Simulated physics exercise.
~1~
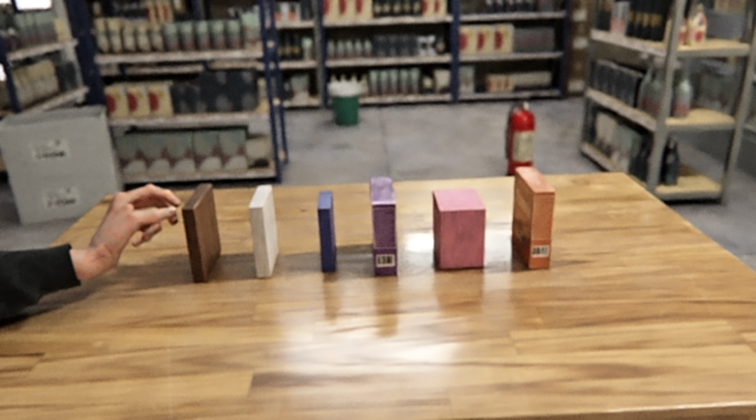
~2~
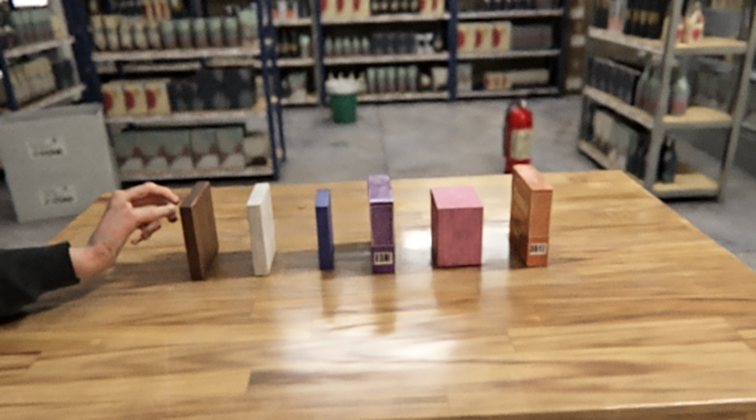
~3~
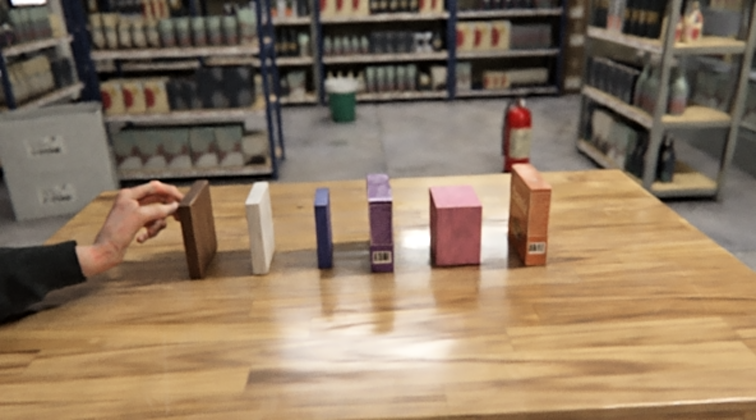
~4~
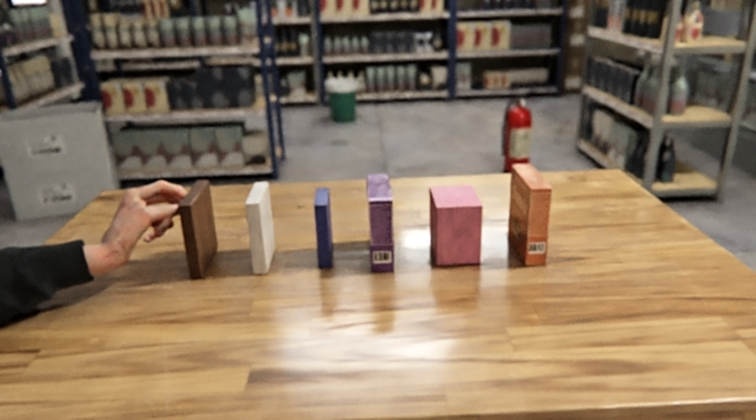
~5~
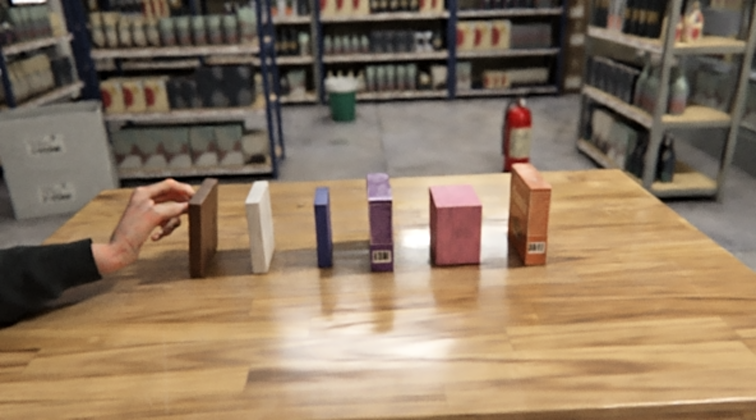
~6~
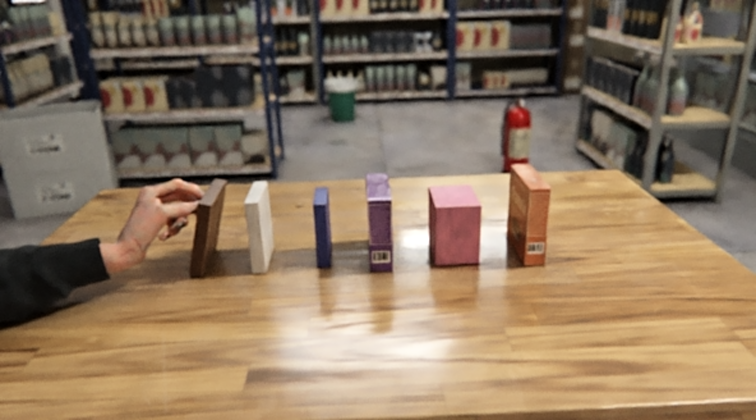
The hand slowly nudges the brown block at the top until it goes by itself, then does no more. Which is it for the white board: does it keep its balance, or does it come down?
It comes down.
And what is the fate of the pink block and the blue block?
Result - pink block up, blue block down.
Then, 0.30 s after the last picture, brown block 68° over; white board tipped 45° from how it was near (291, 231); blue block tipped 8° from how it was.
Then, 0.50 s after the last picture, brown block 77° over; white board tipped 74° from how it was near (304, 243); blue block tipped 57° from how it was; purple packet tipped 30° from how it was.
Then, 1.80 s after the last picture, brown block 77° over; white board tipped 75° from how it was near (306, 243); blue block tipped 60° from how it was; purple packet tipped 24° from how it was.
At rest, tipped over on the table, blue block and white board; left askew, purple packet; pink block in place. Seen from the same camera at the end, white board near (307, 244).
